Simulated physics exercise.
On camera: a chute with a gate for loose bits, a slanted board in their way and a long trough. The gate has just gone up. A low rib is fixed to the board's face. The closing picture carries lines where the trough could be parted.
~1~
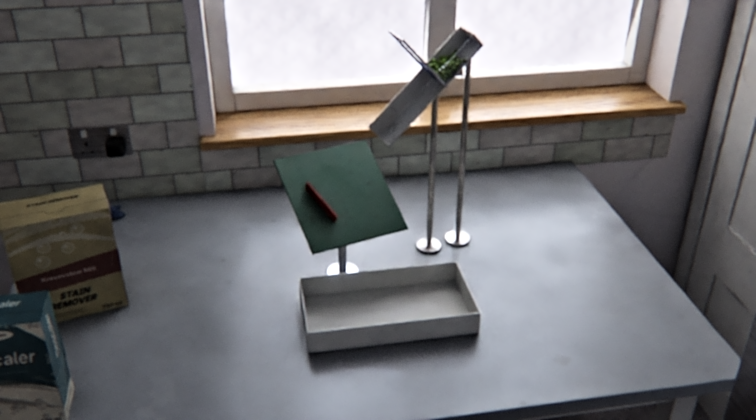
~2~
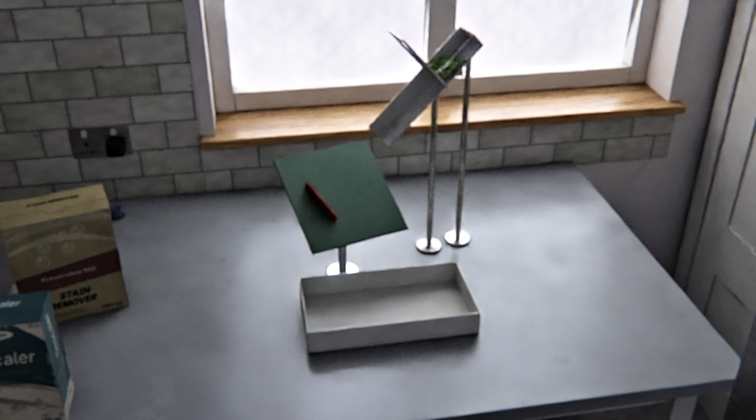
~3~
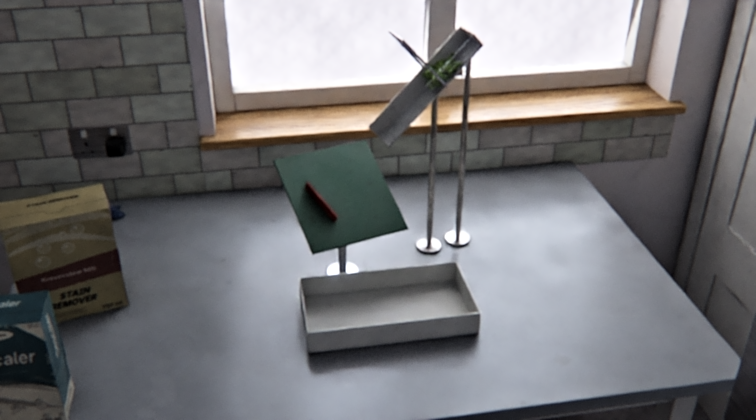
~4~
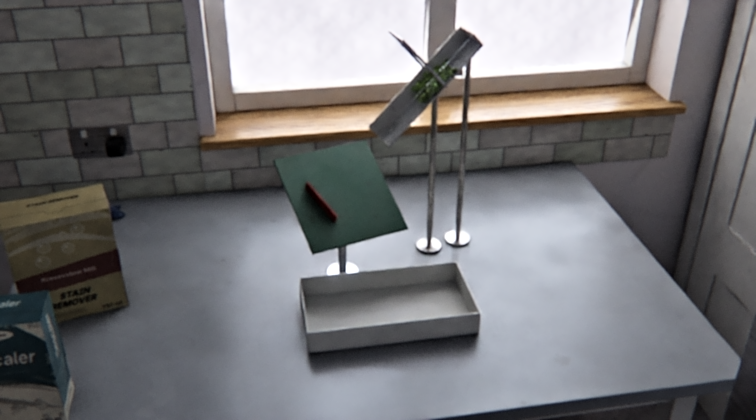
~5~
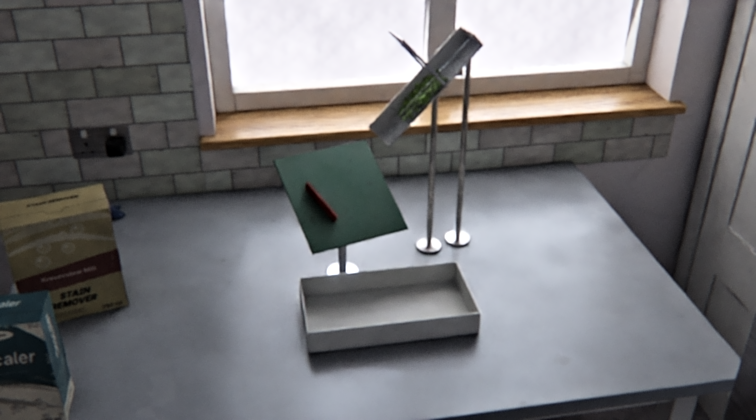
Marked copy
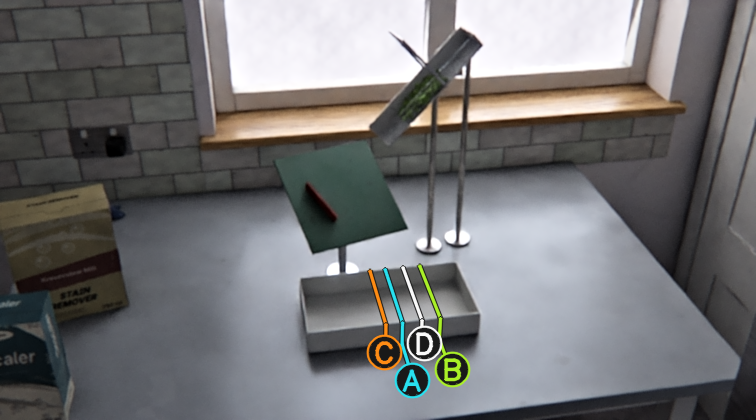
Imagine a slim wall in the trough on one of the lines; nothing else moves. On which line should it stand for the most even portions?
The answer is line C.
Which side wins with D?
More lands on the left.
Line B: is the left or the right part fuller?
More lands on the left.
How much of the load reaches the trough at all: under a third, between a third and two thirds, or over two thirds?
Over two thirds.
On the marked copy, line A crosses the front rim at (402, 322); line B crosses the front rim at (440, 317); line C crosses the front rim at (385, 324); line D crosses the front rim at (421, 319).
Choosing A, of what is caught, almost all on the left of the divider, about a tenth on the right.
Choosing B, of what is caught, every piece on the left of the divider, not one piece on the right.
Choosing C, of what is caught, roughly half on the left of the divider, roughly half on the right.
Choosing D, of what is caught, almost all on the left of the divider, just a few on the right.
